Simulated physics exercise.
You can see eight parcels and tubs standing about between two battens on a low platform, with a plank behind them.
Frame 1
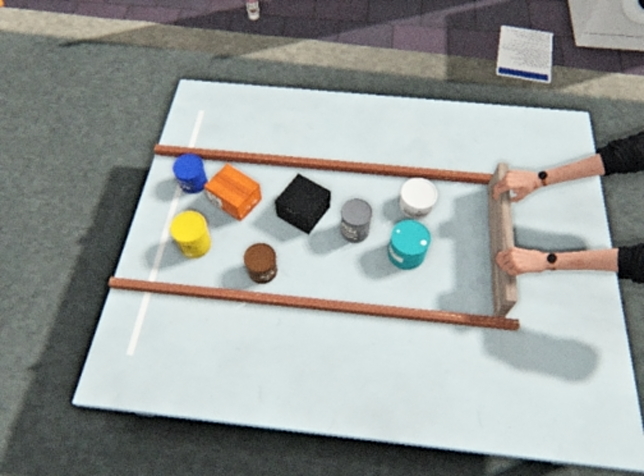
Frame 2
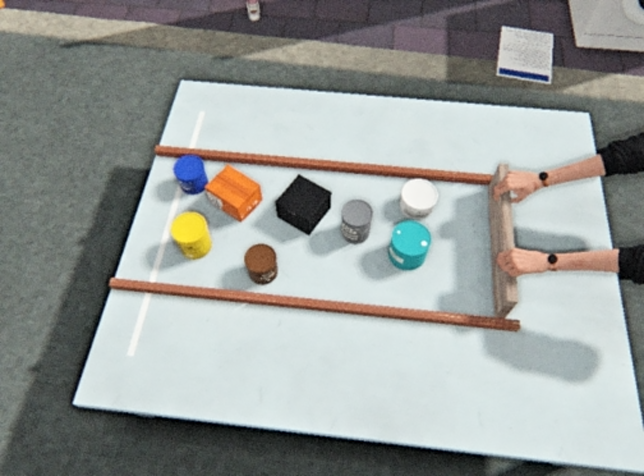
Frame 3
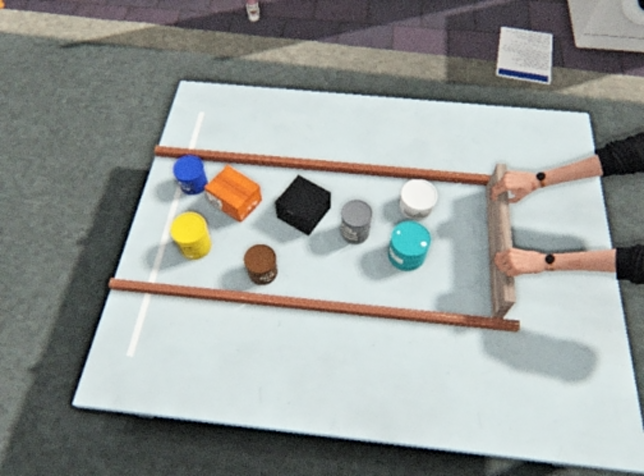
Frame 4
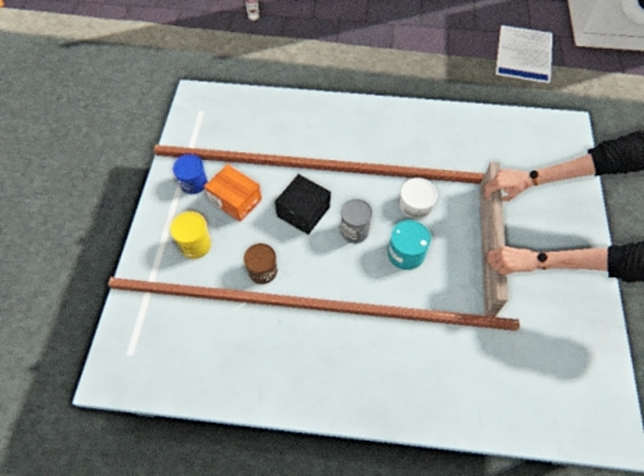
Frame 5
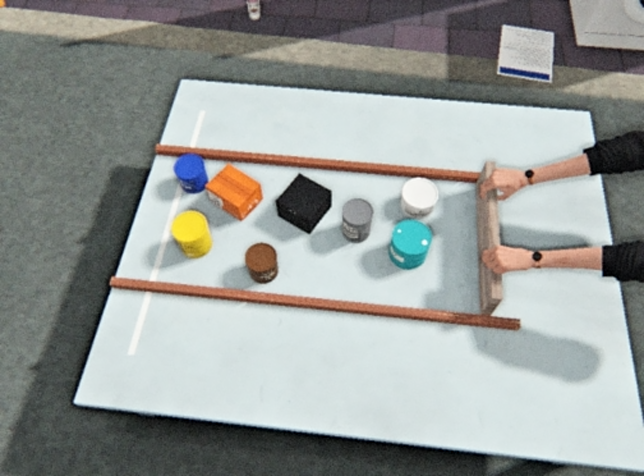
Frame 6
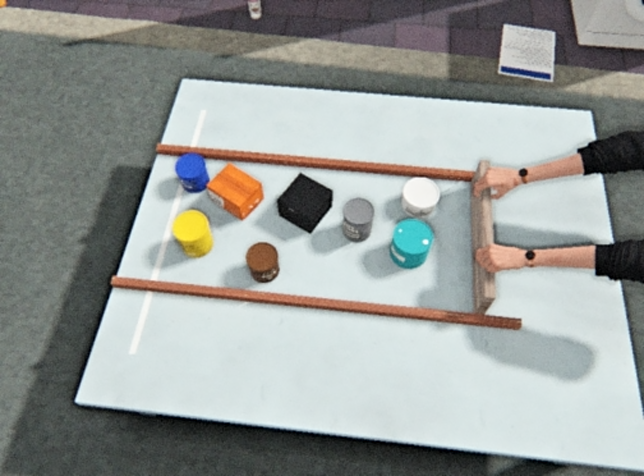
The clip opens on eight coloured containers and blocks standing between two wooden battens on a pale platform, with two hands gripping a plank at the right. The plank is still at first, then the hands slide it slightly left along the battens, while the objects stay where they are.
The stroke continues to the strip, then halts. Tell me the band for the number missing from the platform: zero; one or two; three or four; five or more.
That band is three or four.
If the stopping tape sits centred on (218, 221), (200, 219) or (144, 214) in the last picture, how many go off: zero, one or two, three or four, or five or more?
One to two; 1 or 2; at least five.
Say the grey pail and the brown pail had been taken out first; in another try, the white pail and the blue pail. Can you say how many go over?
You'd count 3 the first time and 2 the second time.
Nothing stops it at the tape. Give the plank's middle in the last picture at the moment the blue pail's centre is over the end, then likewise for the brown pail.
The middle would be close to (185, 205) and then close to (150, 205).
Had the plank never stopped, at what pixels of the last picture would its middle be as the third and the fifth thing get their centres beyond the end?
(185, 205), then (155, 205).
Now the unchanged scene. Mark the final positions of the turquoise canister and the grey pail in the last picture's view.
Taking them in turn, first comes (144, 228), then (156, 198).
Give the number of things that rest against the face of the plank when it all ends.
4.
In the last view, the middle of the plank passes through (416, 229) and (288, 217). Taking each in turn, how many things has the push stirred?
Respectively 2 and 7.
A little later, none off yet; blue pail at rest near (193, 174); yellow pail at rest near (194, 235); orange parcel at rest near (236, 192).
Next, none off yet; blue pail shifted about its own width near (168, 165); yellow pail at rest near (194, 235); orange parcel shifted about its own width near (180, 192).
When it is over, the number that fall off is three or four; down, black crate, orange parcel, yellow pail and blue pail.
